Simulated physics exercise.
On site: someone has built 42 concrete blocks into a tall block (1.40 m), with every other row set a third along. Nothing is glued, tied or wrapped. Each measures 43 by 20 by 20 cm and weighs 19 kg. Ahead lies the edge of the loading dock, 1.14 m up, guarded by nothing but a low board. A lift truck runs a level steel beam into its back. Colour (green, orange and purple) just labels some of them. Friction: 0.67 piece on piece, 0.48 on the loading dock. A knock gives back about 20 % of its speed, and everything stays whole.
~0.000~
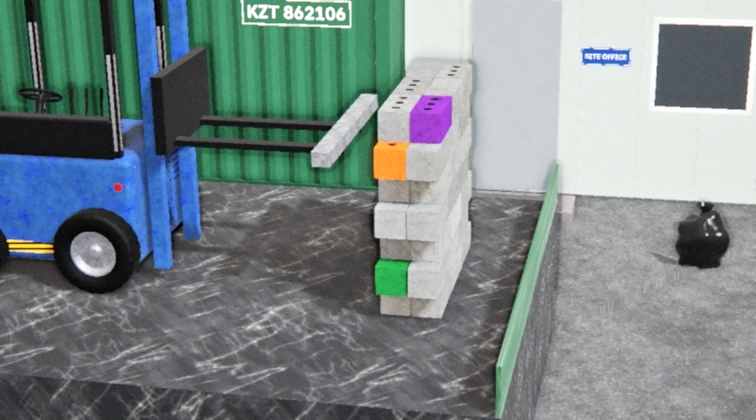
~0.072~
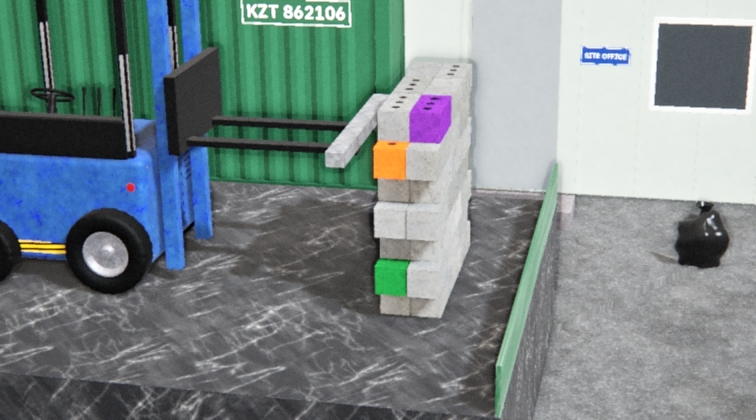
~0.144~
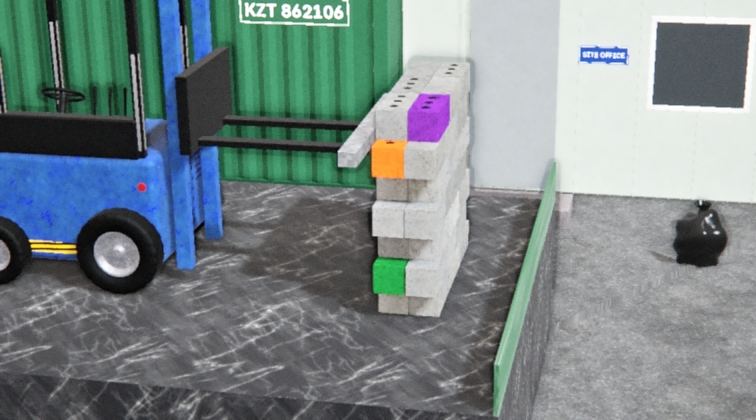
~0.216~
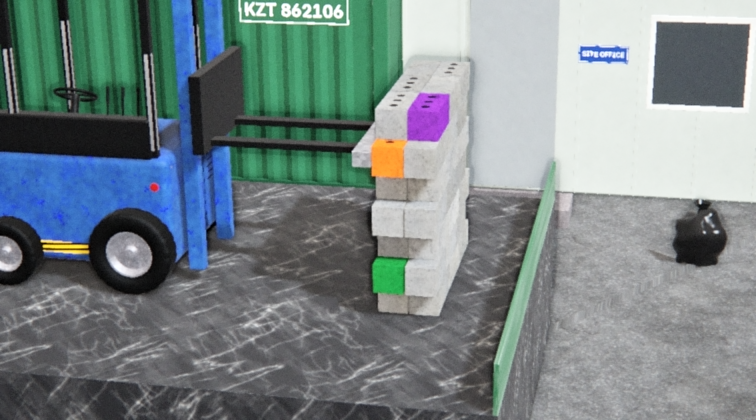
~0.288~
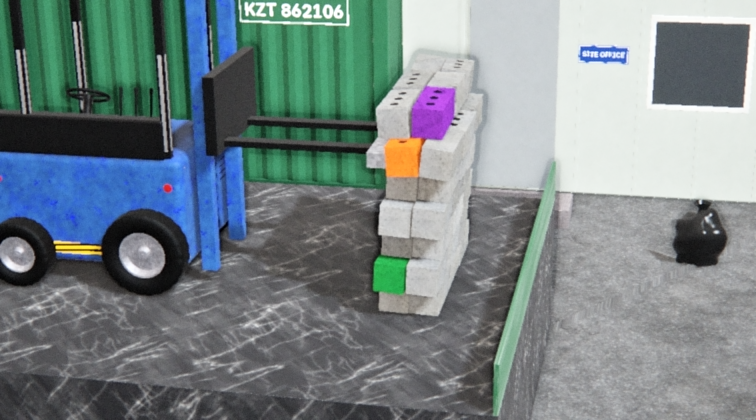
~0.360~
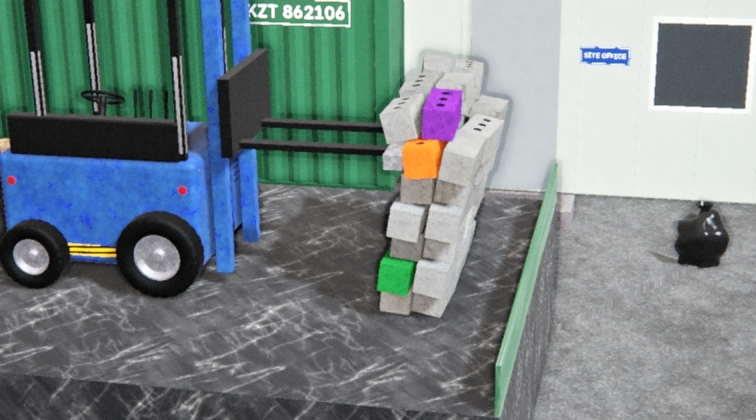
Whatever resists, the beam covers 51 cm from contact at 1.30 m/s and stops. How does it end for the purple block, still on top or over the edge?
That block drops off.
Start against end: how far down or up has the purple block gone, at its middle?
About 235 cm lower.
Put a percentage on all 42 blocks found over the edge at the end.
Roughly 45 per cent of them.
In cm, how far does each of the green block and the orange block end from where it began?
Green 20, orange 290.
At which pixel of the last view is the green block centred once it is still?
Around (424, 281).
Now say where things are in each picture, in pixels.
In the first picture (places mark the middle of the side facing us), beam (322, 160) 29 cm from the stack; purple block (425, 129); orange block (389, 164); green block (390, 282); nothing disturbed.
Beam (336, 160) 19 cm from the stack; purple block (425, 128), in the second picture.
Beam (349, 160) 10 cm from the stack; purple block (423, 127), in the third picture.
Beam (363, 160) 5 mm from the stack; purple block (423, 126), in the fourth picture.
Beam (378, 161) 9 cm in; purple block (427, 124) leaning 4°; orange block (401, 162) leaning 4°; steepest lean 7°, the block at (429, 63); 38 disturbed, none over the edge, in the fifth picture.
Beam (394, 163) 18 cm in; purple block (438, 125) leaning 4°; orange block (419, 164) leaning 6°; green block (393, 280) leaning 8°; steepest lean 14°, the block at (398, 127); 41 disturbed, none over the edge, in the sixth picture.
After 0.60 s, none of the 42 blocks over the edge, 42 disturbed; purple block leaning 27°; green block leaning 30°.
After 1.12 s, 14 of the 42 blocks over the edge; purple block leaning 43°, 1.29 m lower; orange block on its side.
By the end (2.0 s), 19 of the 42 blocks over the edge; purple block on its side; orange block on its side; green block leaning 49°, 7 cm lower.
